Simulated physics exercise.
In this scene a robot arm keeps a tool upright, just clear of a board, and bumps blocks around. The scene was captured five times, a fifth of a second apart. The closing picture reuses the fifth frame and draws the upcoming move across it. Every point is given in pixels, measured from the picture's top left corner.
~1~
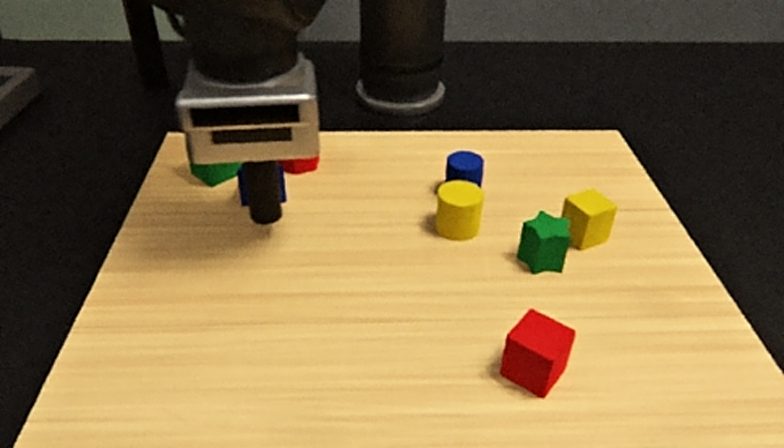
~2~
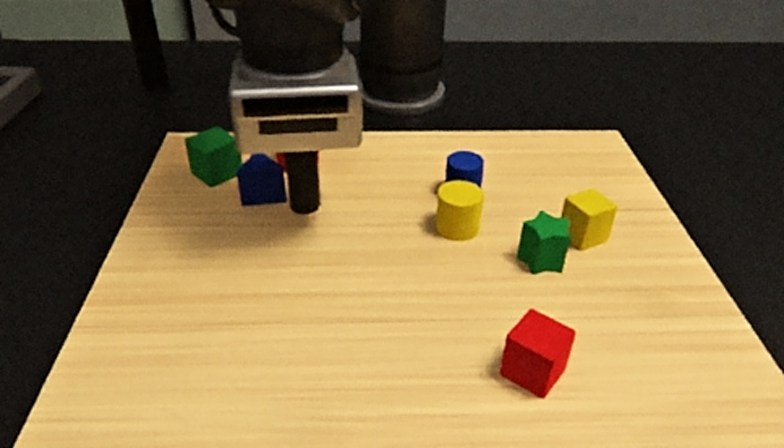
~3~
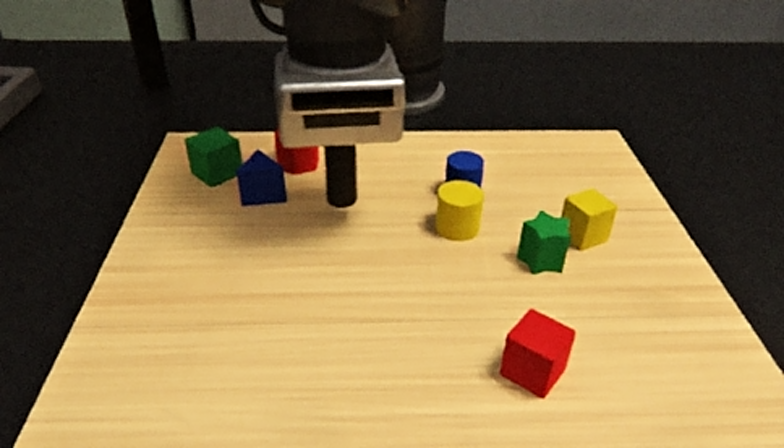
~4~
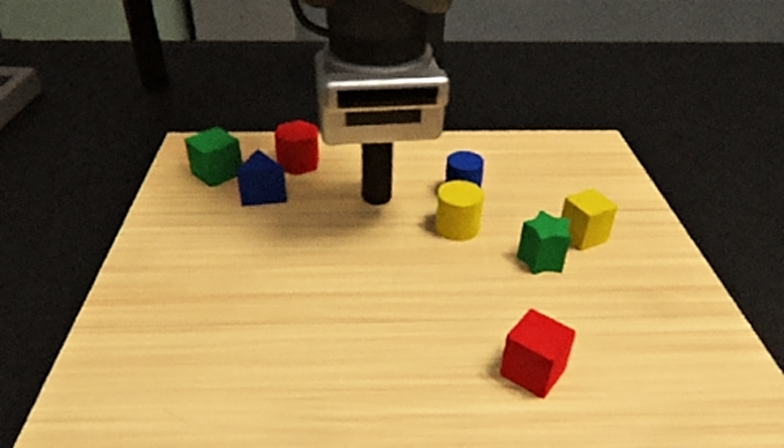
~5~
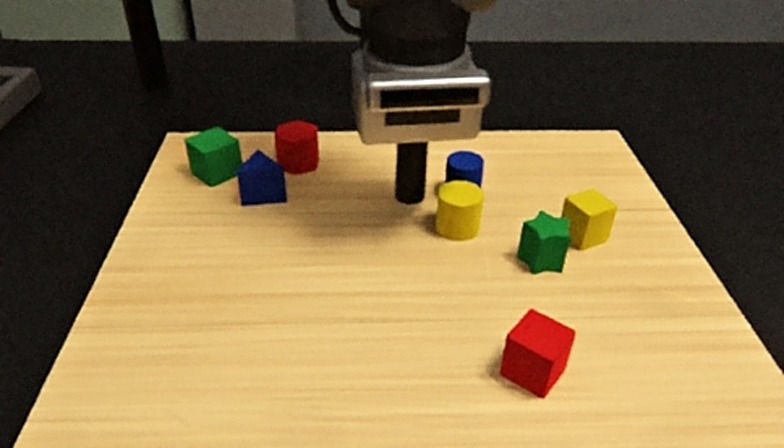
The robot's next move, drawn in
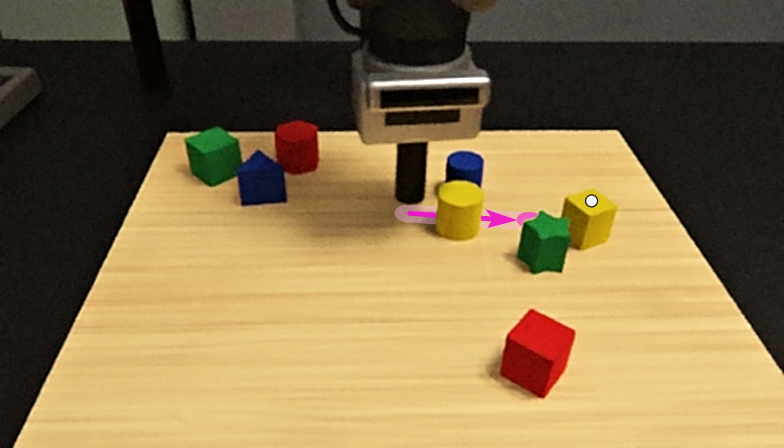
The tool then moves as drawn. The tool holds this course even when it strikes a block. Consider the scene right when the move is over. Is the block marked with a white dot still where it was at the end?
In short: Yes.
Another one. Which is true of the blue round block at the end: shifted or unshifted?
That block stands still.
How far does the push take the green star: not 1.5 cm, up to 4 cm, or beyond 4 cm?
Within 1.5 cm.
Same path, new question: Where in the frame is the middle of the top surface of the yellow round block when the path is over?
The top centre is at (509, 207).
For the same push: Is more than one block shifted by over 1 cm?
Final answer: No.
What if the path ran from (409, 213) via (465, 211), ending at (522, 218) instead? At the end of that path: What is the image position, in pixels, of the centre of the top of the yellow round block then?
For the centre of its top, I'd go with (485, 199).
Path on the board, in a line from (409, 213) to (532, 221); the dot is on the yellow square piece.
On the path given first. One third of the way, tool (452, 200); yellow round block (482, 198).
Two thirds of the way, tool (495, 202); yellow round block (508, 206).
At the end, tool (535, 204); yellow round block (509, 207); blue round block in place; green star in place; yellow square piece in place.
